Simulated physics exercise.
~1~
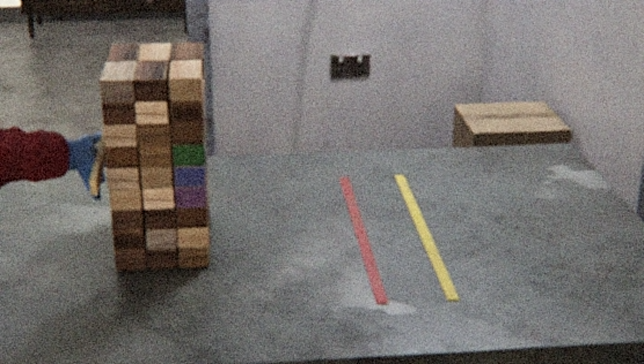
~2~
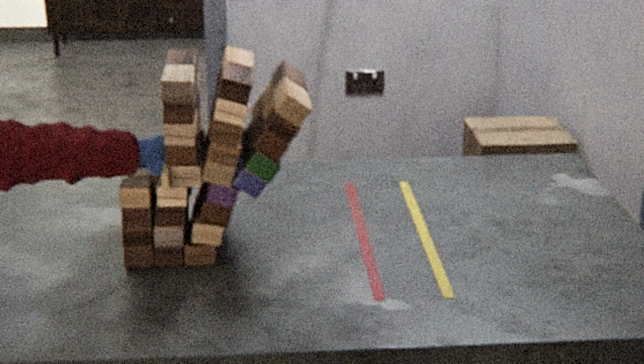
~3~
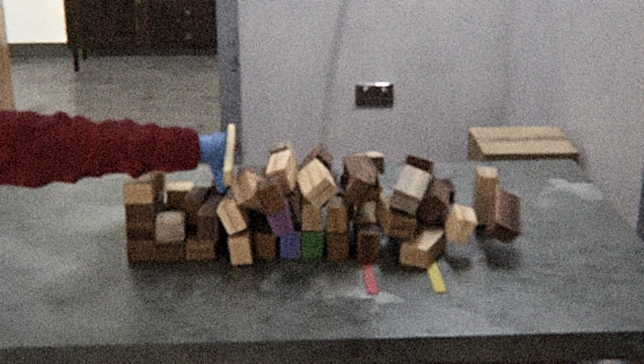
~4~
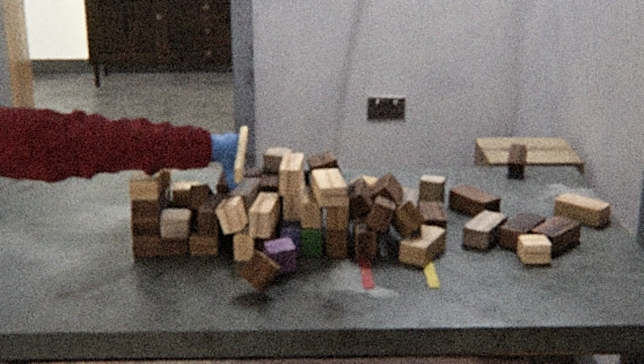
To begin with, a tall stack of wooden blocks, with green, blue and purple ones on its right side, stands on a grey table left of a red line and a yellow line. A gloved hand in a dark red sleeve pushes a batten rightward into the stack. The upper part splits into leaning columns that tip right, while the lowest layers stay put. The columns collapse and blocks spill across both lines. Finally, the arm stays over the heap, the green and purple blocks lie short of the red line, and several plain blocks rest beyond the yellow one.
